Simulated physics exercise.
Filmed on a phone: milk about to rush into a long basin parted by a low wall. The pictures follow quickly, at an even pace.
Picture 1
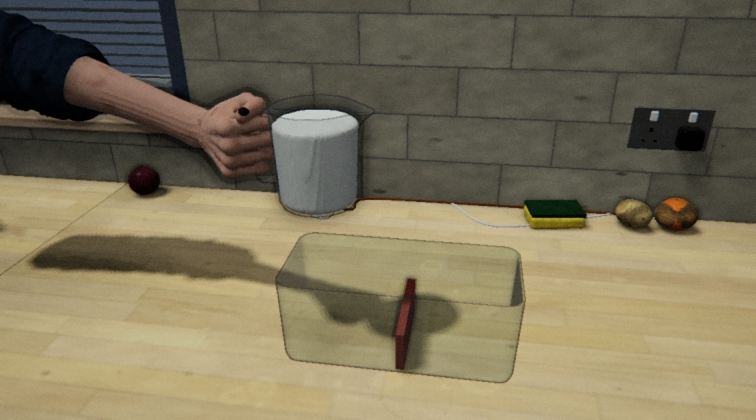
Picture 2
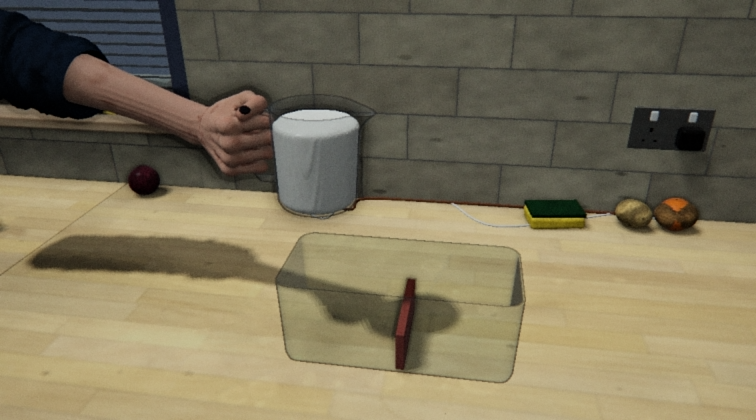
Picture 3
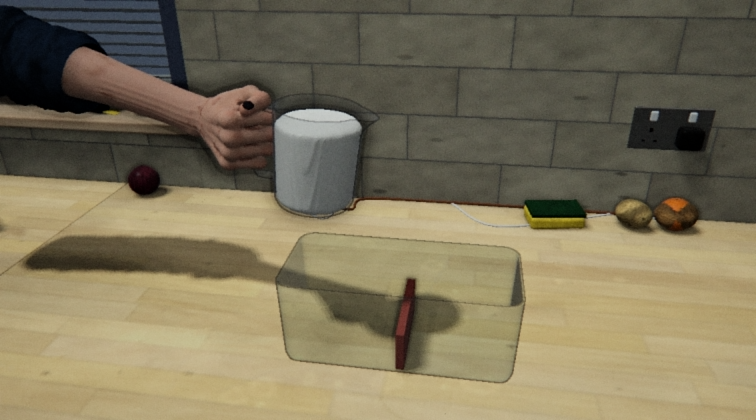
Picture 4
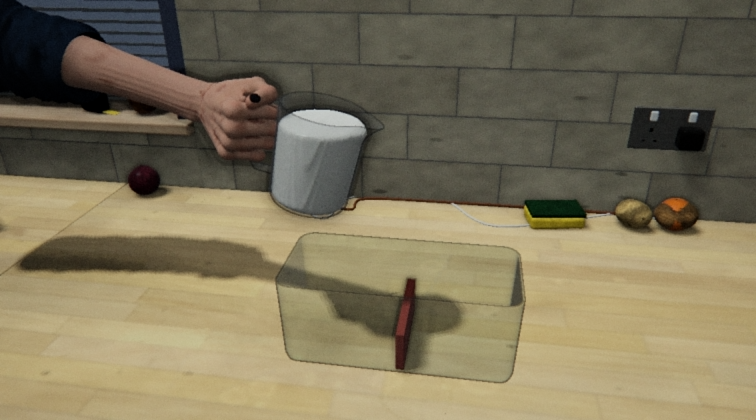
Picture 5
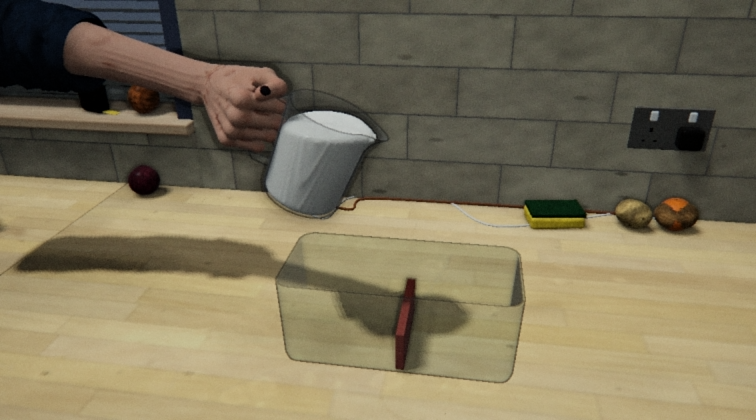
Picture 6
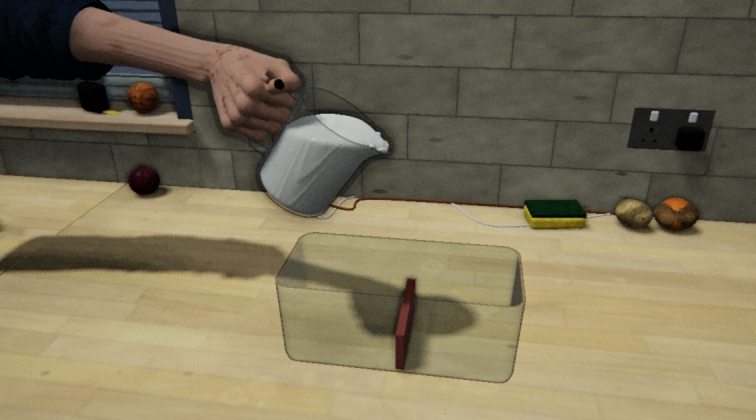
In the video, a hand at the left holds a clear jug of white liquid above a wooden counter, behind a transparent basin with a low red divider, and steadily tilts it to the right until the liquid reaches its lip.
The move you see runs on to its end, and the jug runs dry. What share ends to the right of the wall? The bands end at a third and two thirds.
In the end more than two thirds is right of the wall.
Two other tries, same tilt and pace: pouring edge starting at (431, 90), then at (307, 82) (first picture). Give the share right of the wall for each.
The first gives 70 %, the second 5 %.
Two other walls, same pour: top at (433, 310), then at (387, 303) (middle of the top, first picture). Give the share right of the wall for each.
Roughly 20 per cent, and 95 per cent.
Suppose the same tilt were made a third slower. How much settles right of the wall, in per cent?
Near 85 %.
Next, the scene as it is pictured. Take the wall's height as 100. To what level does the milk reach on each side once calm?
Left: 10 %. Right: 60 %.
A moment on, the tilt is 97° and 56 per cent is still to pour, 0 is left of the wall and 16 right of it.
Next, the tilt is 104° and 16 per cent is still to pour, 6 is left of the wall and 59 right of it.
Then the tilt is 104° and 3 per cent is still to pour, 11 is left of the wall and 80 right of it.
Later the tilt is 104° and 0 per cent is still to pour, 15 is left of the wall and 82 right of it.
Finally, 15 per cent lies left of the wall, 83 right of it and 2 outside.
